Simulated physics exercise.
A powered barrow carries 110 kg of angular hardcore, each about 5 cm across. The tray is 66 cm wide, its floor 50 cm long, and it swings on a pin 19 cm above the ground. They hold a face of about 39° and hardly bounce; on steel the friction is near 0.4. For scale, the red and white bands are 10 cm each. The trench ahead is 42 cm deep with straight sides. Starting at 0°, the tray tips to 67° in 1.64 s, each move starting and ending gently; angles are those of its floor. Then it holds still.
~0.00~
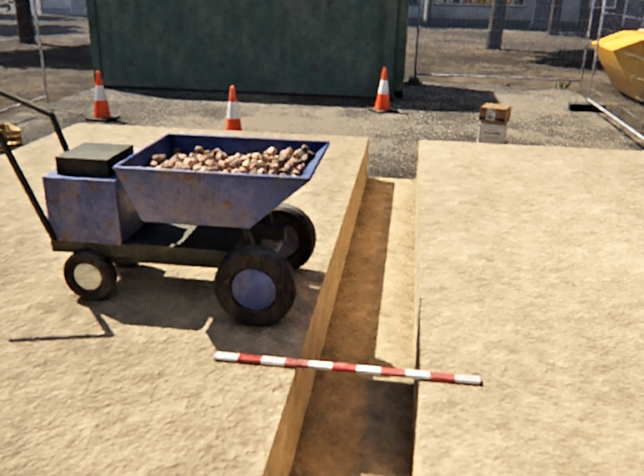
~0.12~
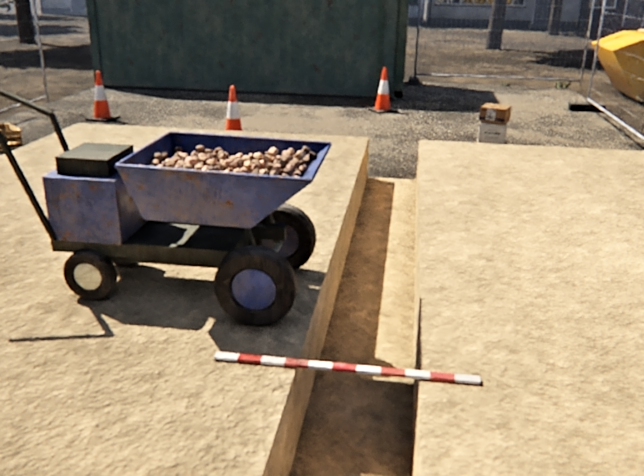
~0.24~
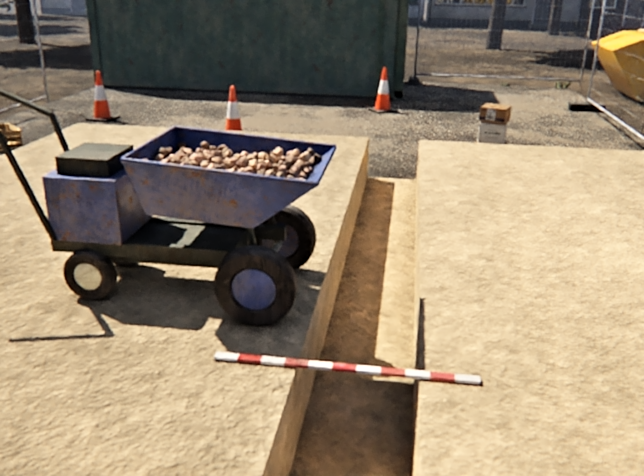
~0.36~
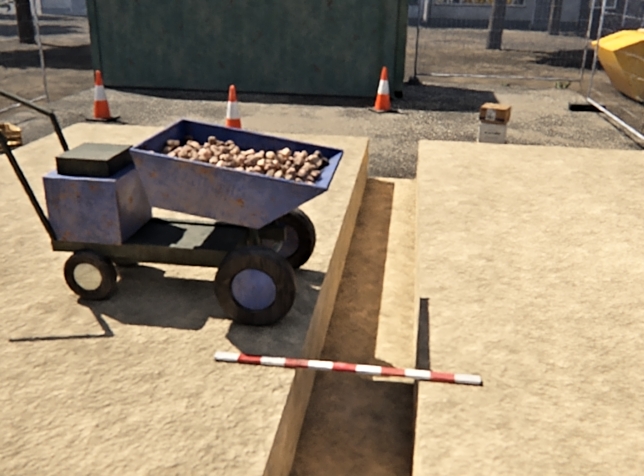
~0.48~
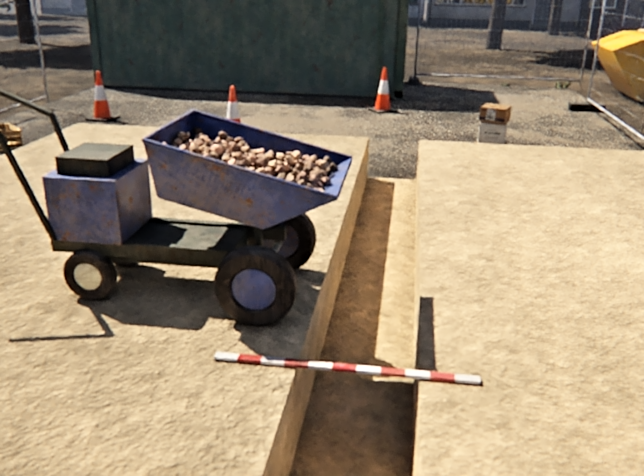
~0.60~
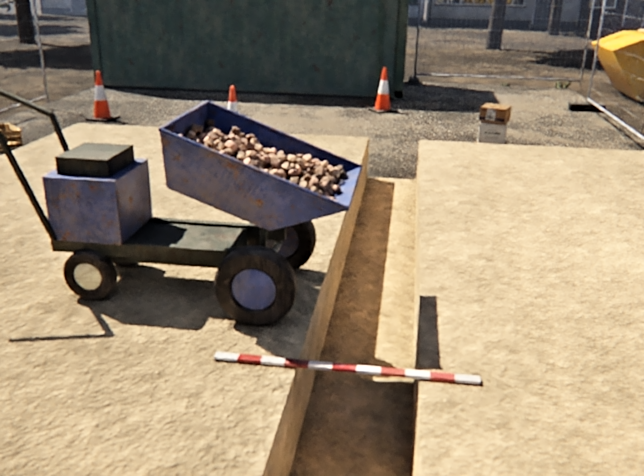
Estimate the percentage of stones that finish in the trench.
Roughly 70 per cent ends in the trench.
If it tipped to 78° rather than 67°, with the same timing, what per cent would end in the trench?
It would be near 80 per cent.
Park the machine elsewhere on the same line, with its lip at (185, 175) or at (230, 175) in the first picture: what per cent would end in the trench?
First some 60, then 100 per cent.
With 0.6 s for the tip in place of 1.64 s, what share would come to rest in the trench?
Then about 45 per cent.
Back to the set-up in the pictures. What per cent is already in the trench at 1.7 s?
Some 25 per cent.
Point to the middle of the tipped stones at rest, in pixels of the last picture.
Near (402, 360).
After 1.2 s the floor is at 57°; 100 % in the tray; the foremost stones are at (379, 245).
After 1.7 s the floor is at 67°; 65 % in the tray, 25 % in the trench, 10 % past the trench; the foremost stones are at (448, 315).
After 2.1 s the floor is at 67°; 25 % in the tray, 44 % in the trench, 31 % past the trench; the foremost stones are at (528, 318).
After 4.0 s the floor is at 67°; 0 % in the tray, 70 % in the trench, 30 % past the trench; the foremost stones are at (545, 321).
